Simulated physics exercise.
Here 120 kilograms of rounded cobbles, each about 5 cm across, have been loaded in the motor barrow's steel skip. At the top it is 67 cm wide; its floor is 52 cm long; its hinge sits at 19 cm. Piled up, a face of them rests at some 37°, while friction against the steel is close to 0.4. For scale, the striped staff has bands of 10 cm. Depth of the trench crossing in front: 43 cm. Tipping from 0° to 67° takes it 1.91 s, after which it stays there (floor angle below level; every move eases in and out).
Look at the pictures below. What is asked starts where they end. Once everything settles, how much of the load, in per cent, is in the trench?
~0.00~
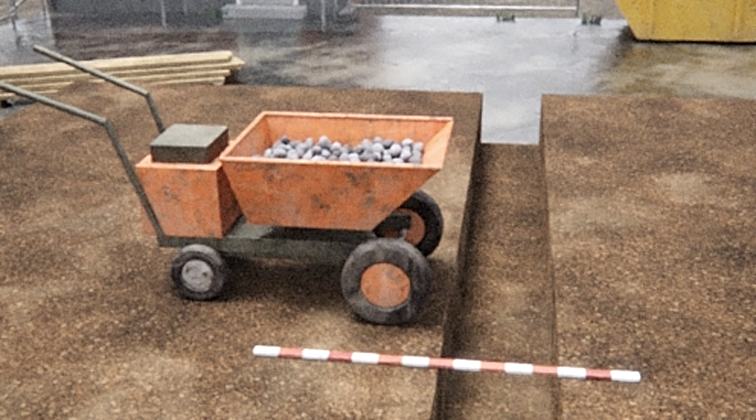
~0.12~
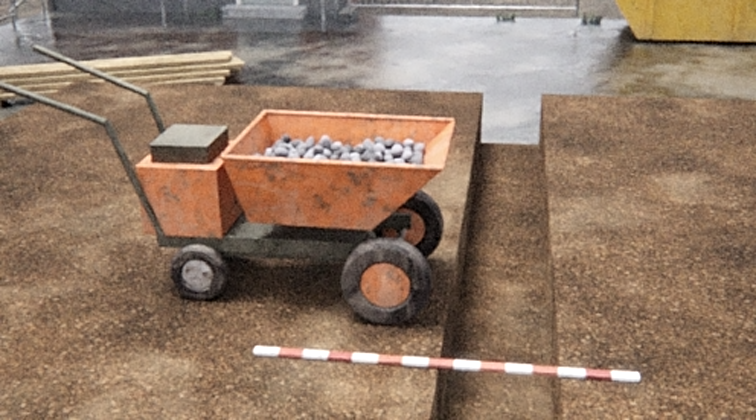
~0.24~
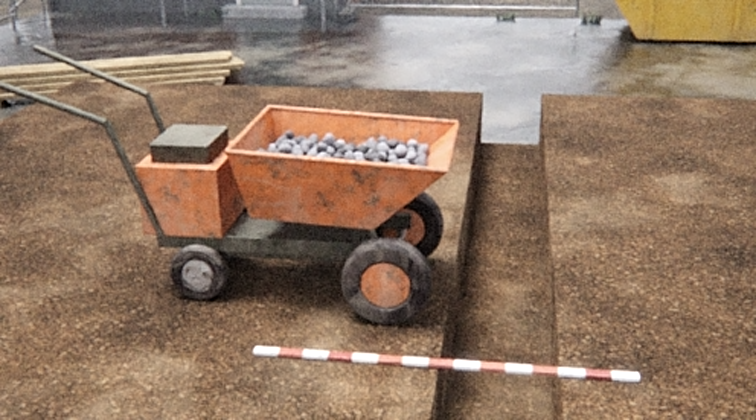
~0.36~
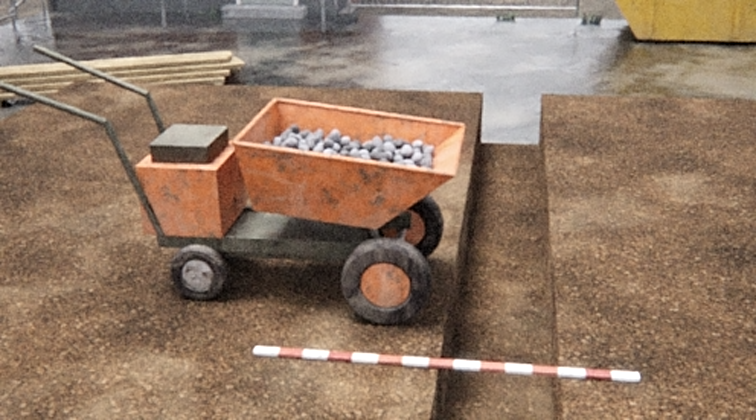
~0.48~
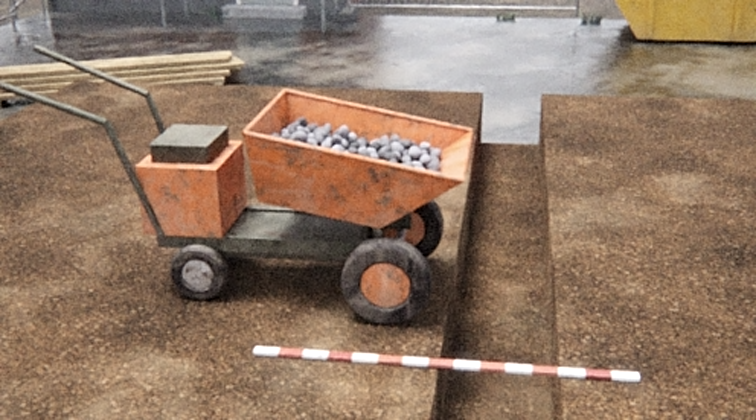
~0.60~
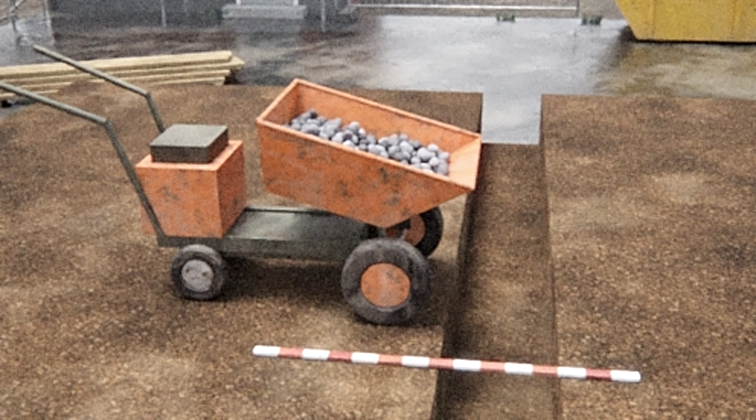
Once it settles, about 52 per cent of the load is there.
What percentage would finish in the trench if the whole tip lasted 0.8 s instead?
Then roughly 40 percent.
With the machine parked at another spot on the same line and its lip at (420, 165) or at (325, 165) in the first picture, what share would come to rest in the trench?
It'd be around 70 per cent and after that around 95 per cent.
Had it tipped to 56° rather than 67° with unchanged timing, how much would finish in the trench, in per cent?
Some 50% would finish there.
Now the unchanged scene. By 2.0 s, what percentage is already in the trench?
Roughly 20% by that time.
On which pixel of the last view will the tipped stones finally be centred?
Look at roughly (546, 358).
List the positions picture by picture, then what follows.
Lip at (440, 168), floor tilted 0°, highest stones at (348, 149), in the first picture.
The skip is at 1°, its lip at (442, 169); the top of the load is at (349, 148); the stones move at 0.1 m/s on average, in the second picture.
The skip is at 3°, its lip at (446, 171); the top of the load is at (341, 147); the stones move at 0.2 m/s on average, in the third picture.
The skip is at 6°, its lip at (454, 175); the top of the load is at (308, 140); the stones move at 0.3 m/s on average, in the fourth picture.
The skip is at 11°, its lip at (463, 181); the top of the load is at (312, 134); the stones move at 0.3 m/s on average, in the fifth picture.
Lip at (473, 188), floor tilted 16°, highest stones at (315, 126); the stones move at 0.4 m/s on average, in the sixth picture.
After 1.4 s the floor is at 56°; 100 % in the skip; the foremost stones are at (512, 235).
After 2.0 s the floor is at 67°; 52 % in the skip, 18 % in the trench, 31 % past the trench; the foremost stones are at (648, 308).
After 2.4 s the floor is at 67°; 22 % in the skip, 31 % in the trench, 47 % past the trench; the foremost stones are at (743, 330).
After 4.3 s the floor is at 67°; 0 % in the skip, 52 % in the trench, 48 % past the trench; the foremost stones are past the picture's edge.
